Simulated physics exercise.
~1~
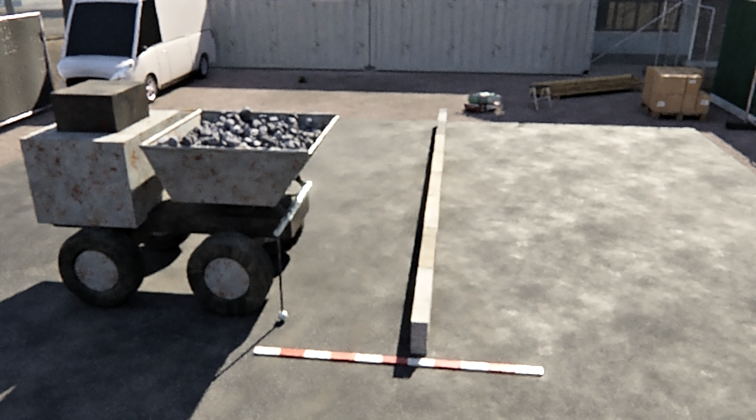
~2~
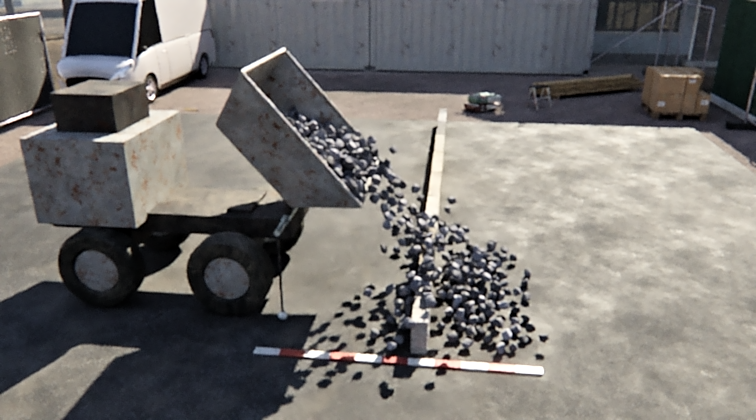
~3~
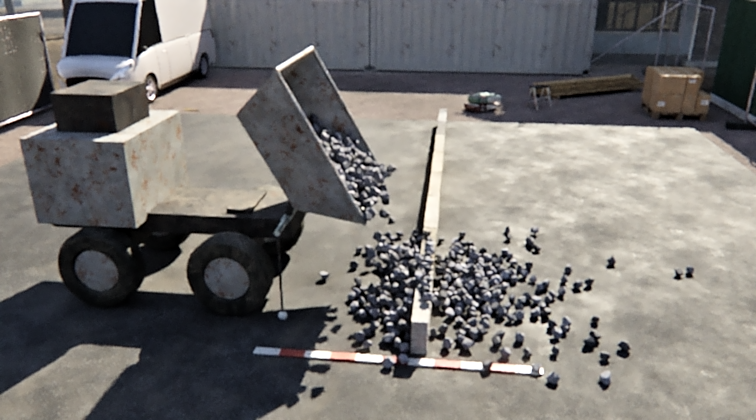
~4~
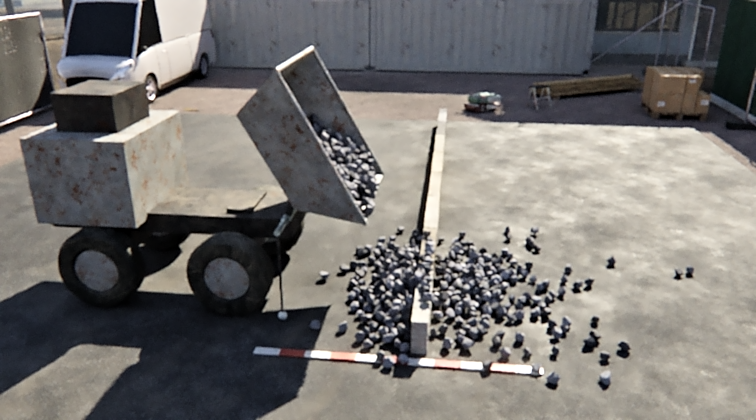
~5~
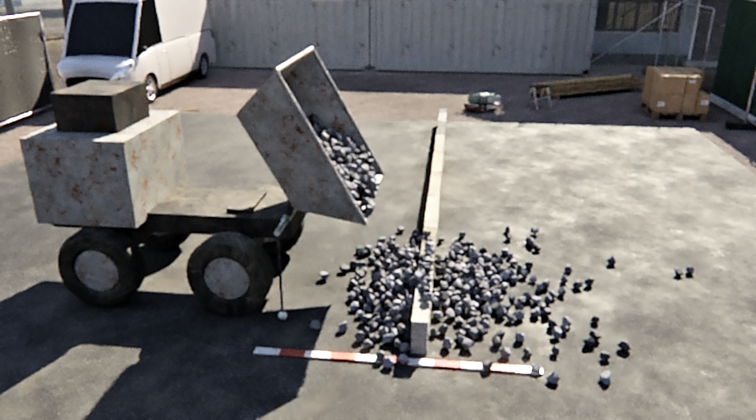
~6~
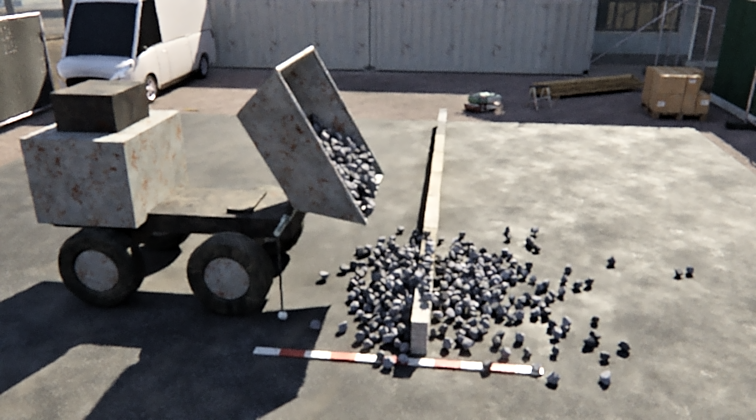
A site dumper with a rust-speckled pale body and dark wheels stands at the left of a sunlit paved yard, seen from slightly above, its grey skip heaped with dark crushed rock. To its right lies a long pale kerb, with a red and white striped staff across its near end and a white van behind. The skip tips steeply to the right, and stones pour out onto and over the kerb. It tips a little further, and the stones spread on both sides, a few scattering far right. Finally the skip stays raised, still holding many stones, and everything rests.
